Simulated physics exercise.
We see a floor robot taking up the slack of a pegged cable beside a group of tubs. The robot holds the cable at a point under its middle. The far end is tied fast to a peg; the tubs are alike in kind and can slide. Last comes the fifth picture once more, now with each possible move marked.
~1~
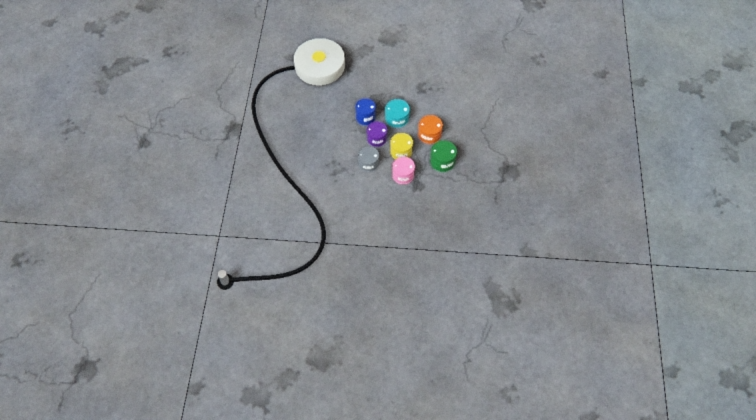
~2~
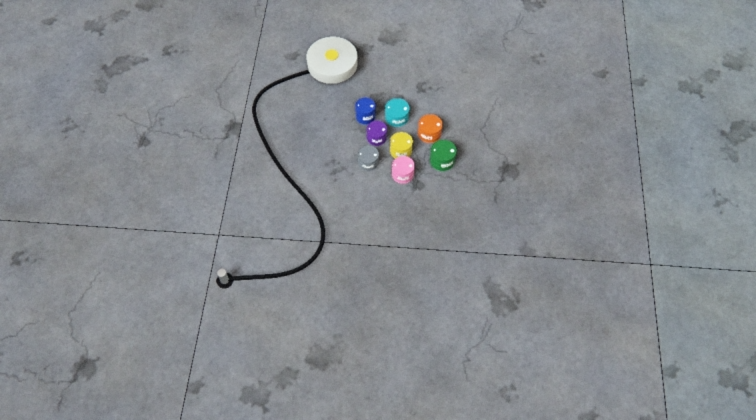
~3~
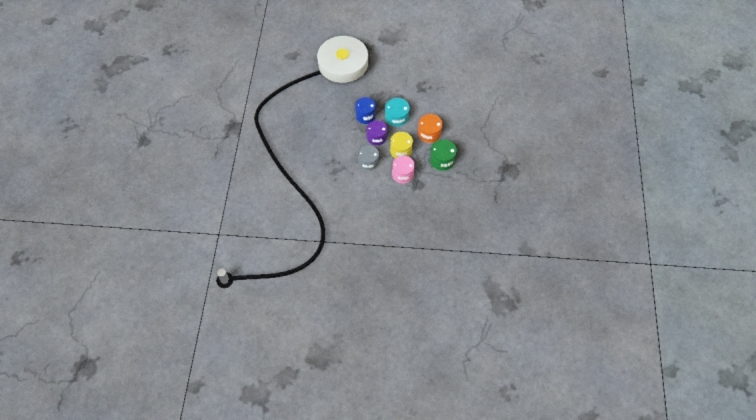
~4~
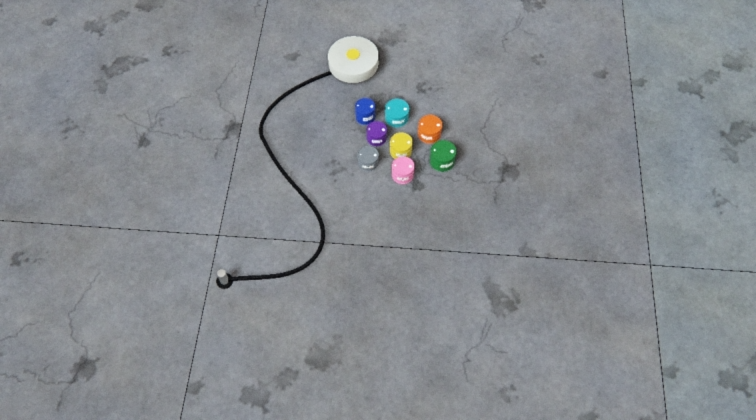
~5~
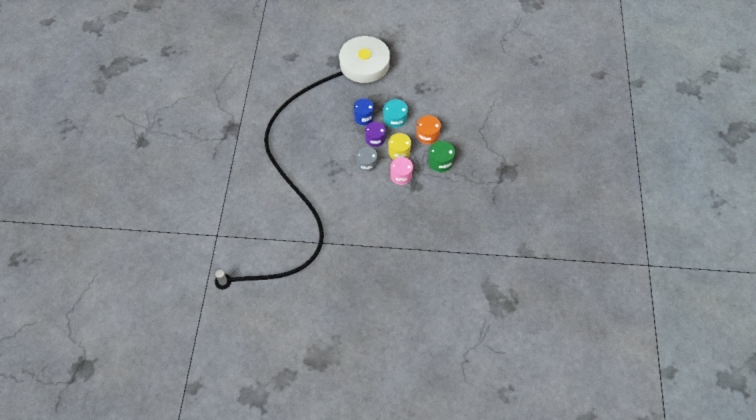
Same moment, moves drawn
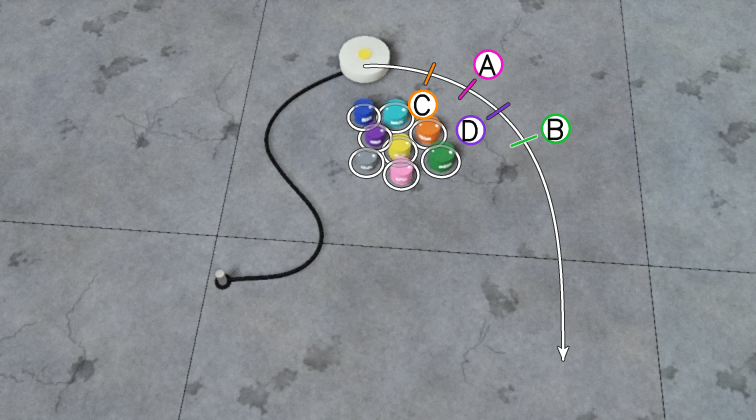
On a cracked grey floor, a white disc robot slides right, drawing a black cable.
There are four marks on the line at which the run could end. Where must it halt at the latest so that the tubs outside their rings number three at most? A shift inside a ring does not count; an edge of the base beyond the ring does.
Up to mark B.
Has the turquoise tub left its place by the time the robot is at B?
Yes.
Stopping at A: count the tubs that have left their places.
By then, none.
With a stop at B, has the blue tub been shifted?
Yes.
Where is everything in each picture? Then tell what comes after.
Robot (320, 63); peg (224, 278); orange tub (430, 129), in the first frame.
Robot (332, 61); turquoise tub (397, 113), in the second frame.
Robot (343, 60); green tub (443, 155), in the third frame.
Robot (353, 60); pink tub (403, 170), in the fourth frame.
Robot (365, 60); grey tub (367, 159); peg (222, 278); orange tub (428, 130), in the fifth frame.
On the marked copy, A at (467, 89); B at (524, 141); C at (430, 74); D at (498, 111); the route from (365, 66) via (533, 156) to (563, 360).
Following B. Soon after the start, robot (430, 68).
Later, robot (489, 97).
In the end, robot (525, 136); turquoise tub (399, 122); purple tub (377, 140); blue tub (377, 122); three over the rings.
As for the rest, A is within the limit but short; C is within the limit but short; D is within the limit but short.
